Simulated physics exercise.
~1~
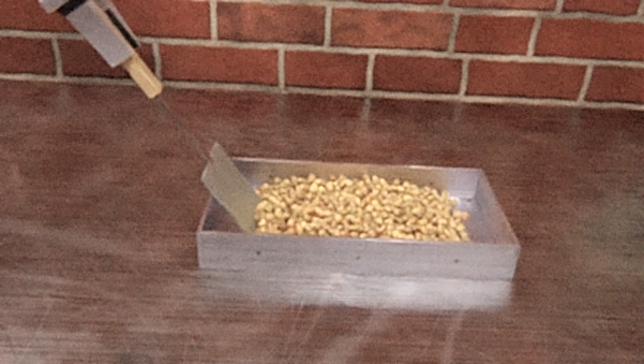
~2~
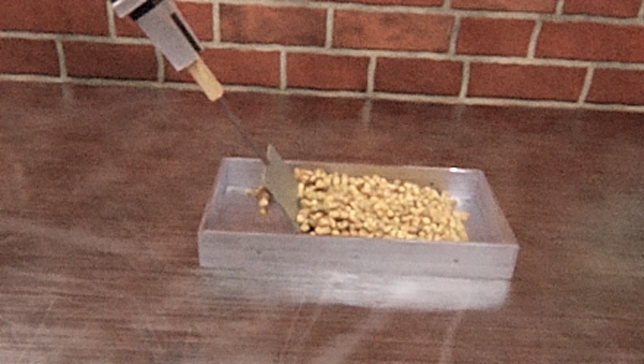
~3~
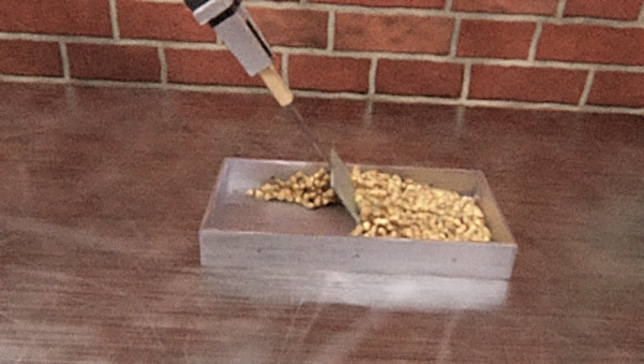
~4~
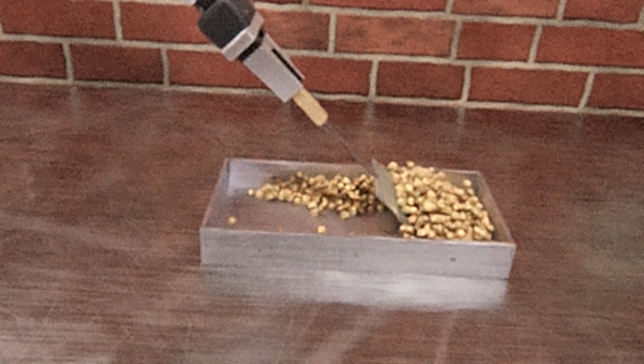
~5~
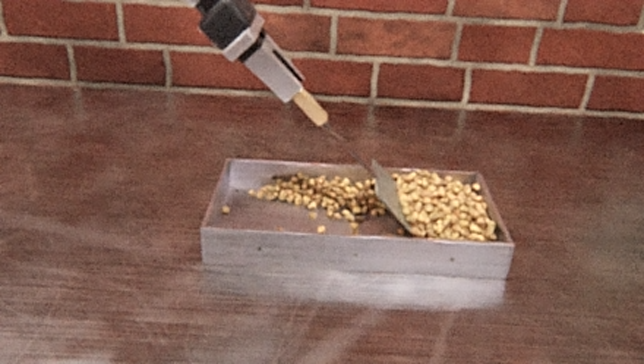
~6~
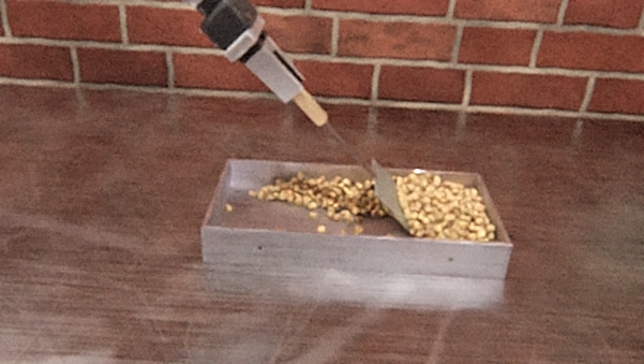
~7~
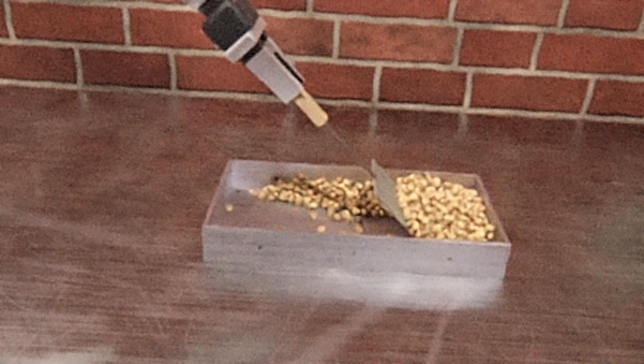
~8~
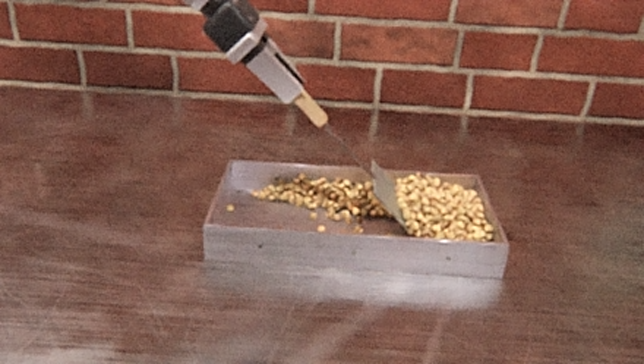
On a brown, wood-like tabletop in front of a red brick wall, a shallow metal tin holds a broad heap of dried chickpeas. A robot arm reaches in from the upper left, its turner set at the left end of the heap. The blade sweeps right through the tin, pushing most of the chickpeas ahead of it while a trail slips behind. It tilts a little and stops right of the middle, with a taller pile packed against the right end. The turner then stays there, and all the chickpeas remain inside the tin.
